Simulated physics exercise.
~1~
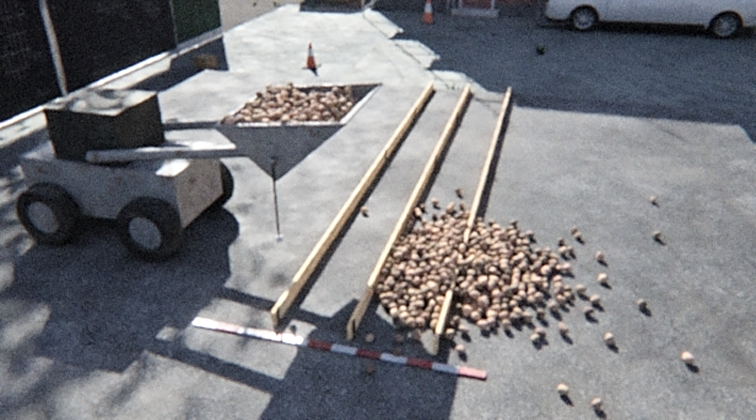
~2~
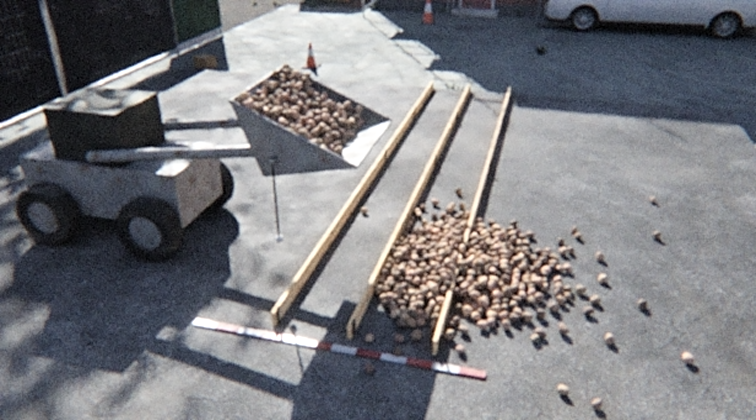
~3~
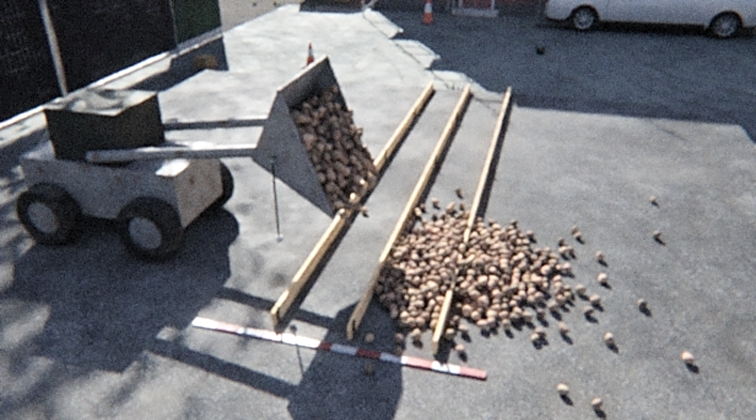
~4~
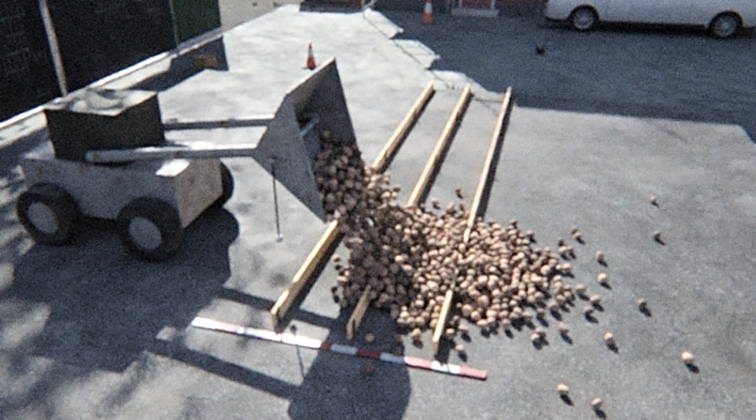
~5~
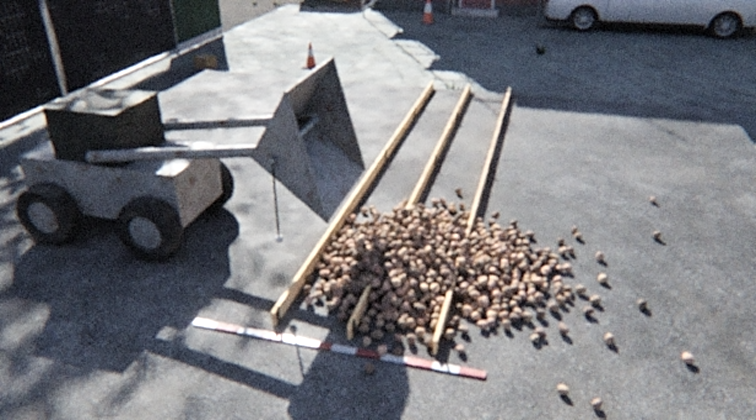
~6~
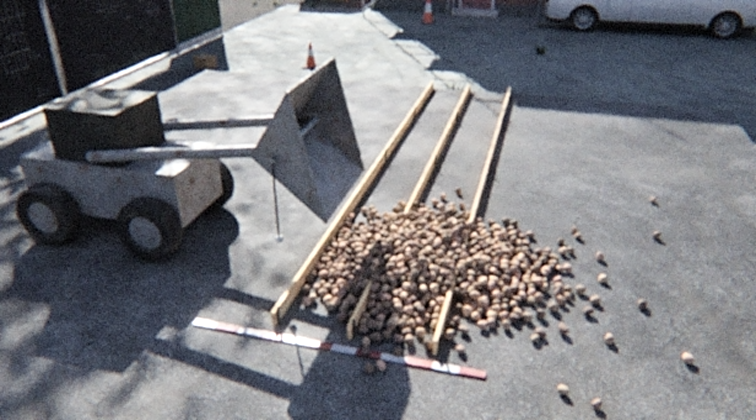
A small wheeled loader on the left tipped its raised bucket forward and poured a load of brownish stones across the wooden planks beside an earlier pile, and it ended with the bucket empty, still tilted over the larger, spread-out heap.
